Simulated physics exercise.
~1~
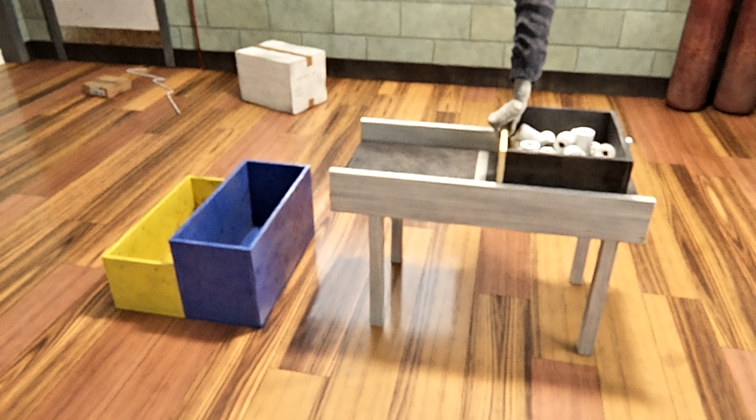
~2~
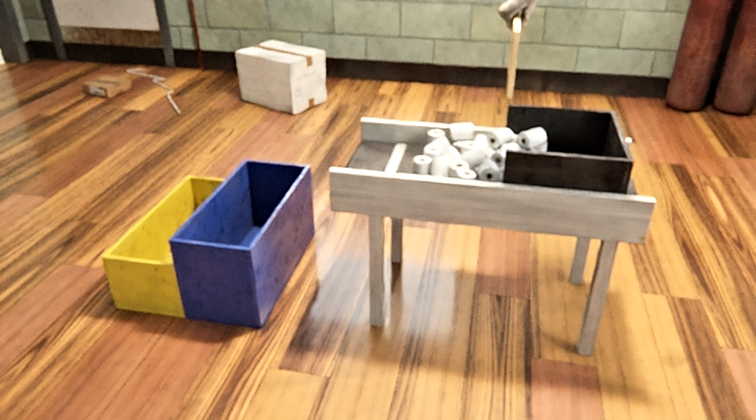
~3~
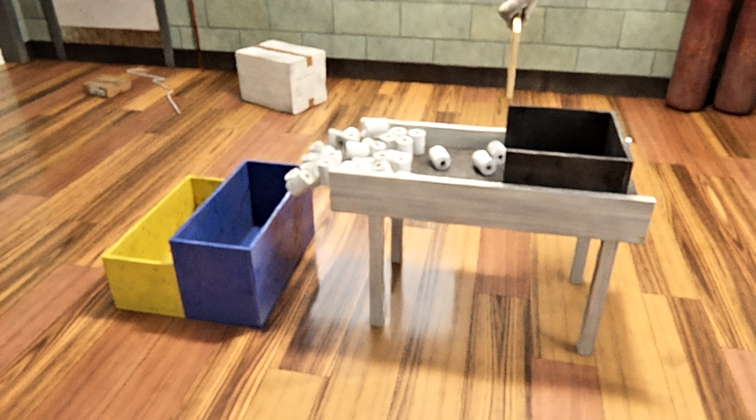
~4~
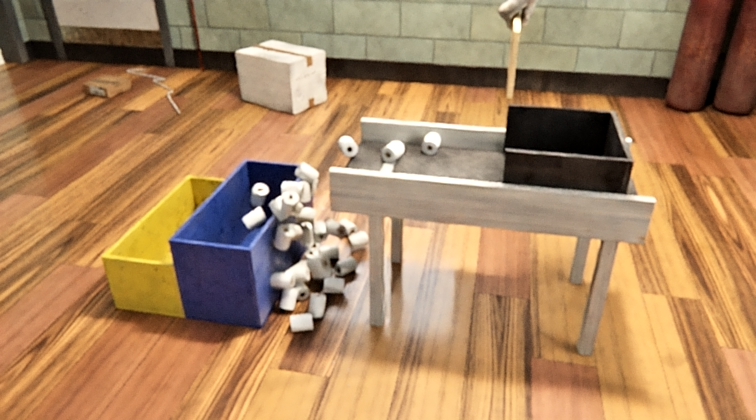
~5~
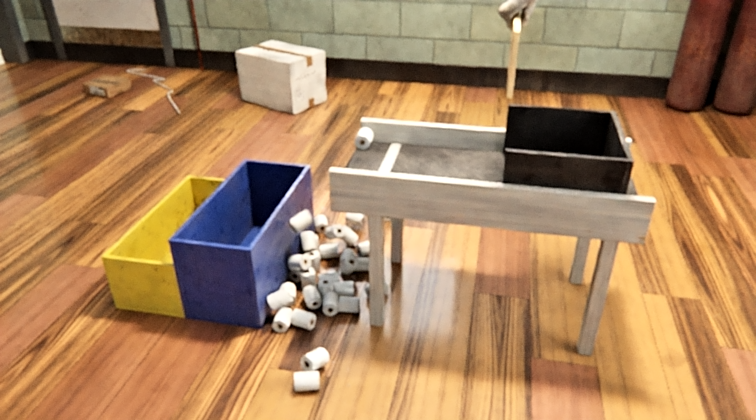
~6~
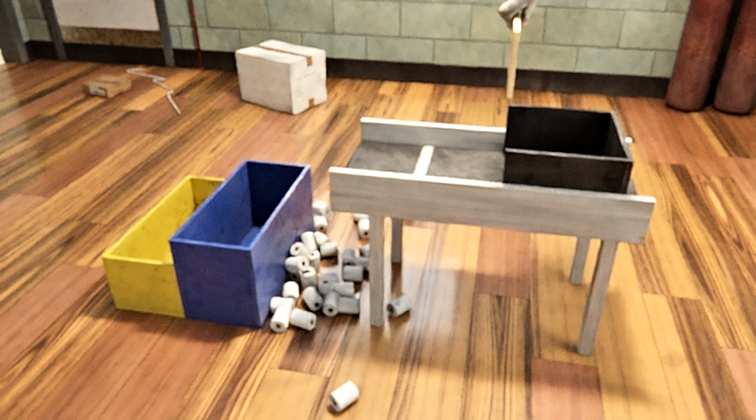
White paper rolls slid left along the belt from the black pen after a gloved hand raised the gate, then spilled off the end, a few dropping into the blue bin while most piled up on the wooden floor just short of it.
